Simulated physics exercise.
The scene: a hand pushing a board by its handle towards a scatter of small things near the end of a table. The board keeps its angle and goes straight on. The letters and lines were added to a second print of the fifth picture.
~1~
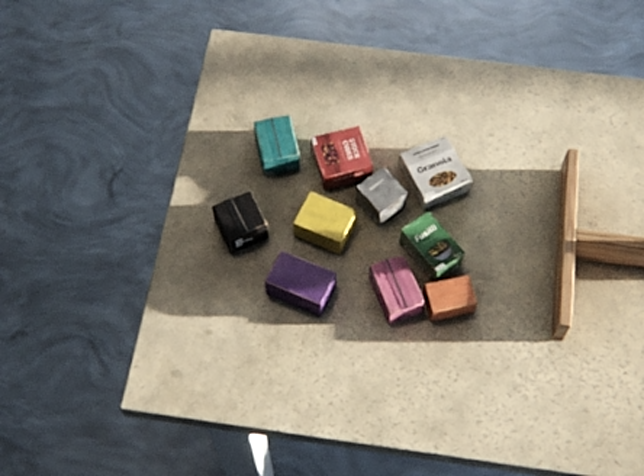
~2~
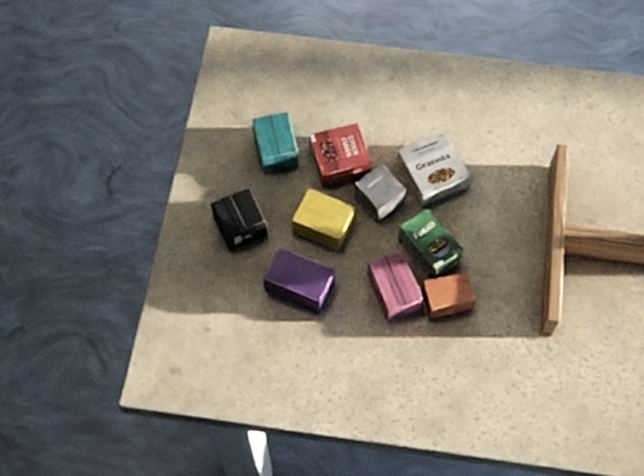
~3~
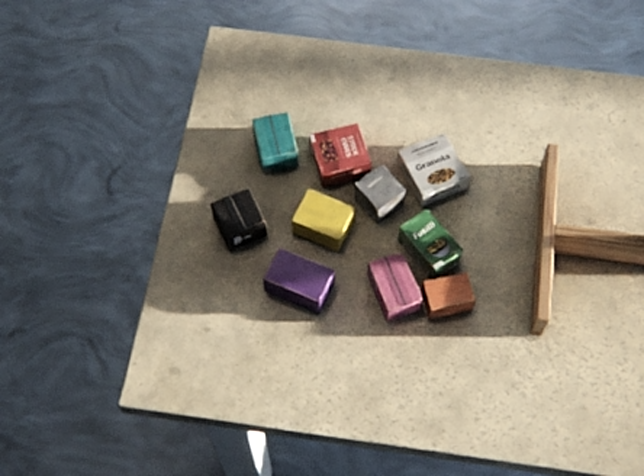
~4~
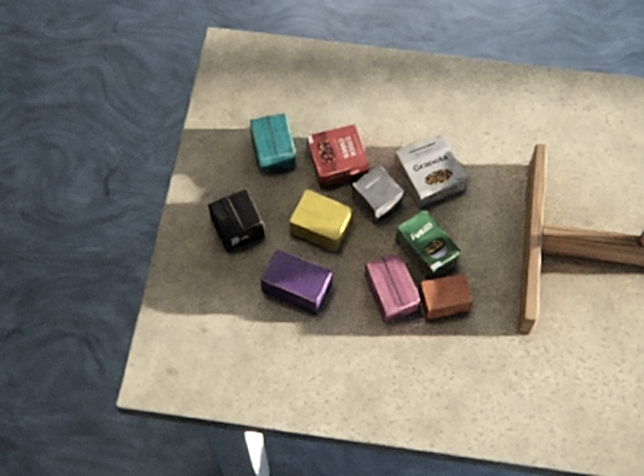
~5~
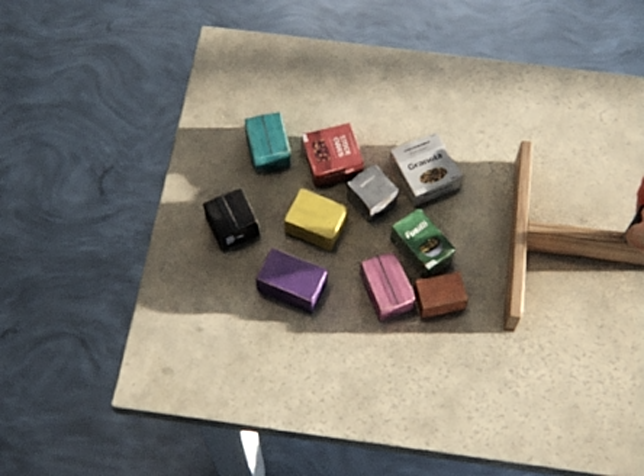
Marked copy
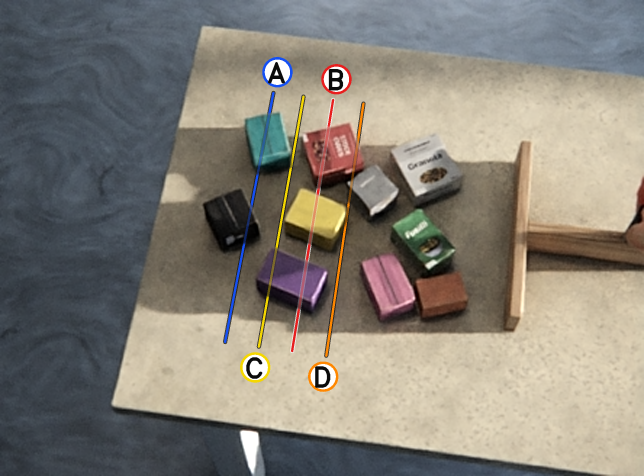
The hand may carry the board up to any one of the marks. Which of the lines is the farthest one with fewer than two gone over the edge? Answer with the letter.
It can go as far as C.
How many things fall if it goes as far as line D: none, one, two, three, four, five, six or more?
By then, none.
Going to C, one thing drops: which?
It is the turquoise box.
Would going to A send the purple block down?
Yes.
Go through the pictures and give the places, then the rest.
In the first picture, grey packet (381, 197); purple block (301, 283); black box (241, 222).
In the second picture, board (559, 229); turquoise box (275, 143).
In the third picture, board (548, 228); yellow block (323, 220).
In the fourth picture, board (536, 228); orange block (445, 297).
In the fifth picture, board (522, 225); pink box (387, 286); grey packet (372, 194); purple block (292, 280).
On the copy, A at (251, 210); B at (314, 218); C at (283, 214); D at (346, 222).
On C. First, board (436, 214); white packet (402, 160); pink box (355, 282).
Then, board (349, 203); turquoise box (231, 138); black box (224, 218).
Finally, board (287, 195); turquoise box over the edge; purple block (156, 267); one fallen.
By contrast, A drops three; B is within the limit but short; D is within the limit but short.
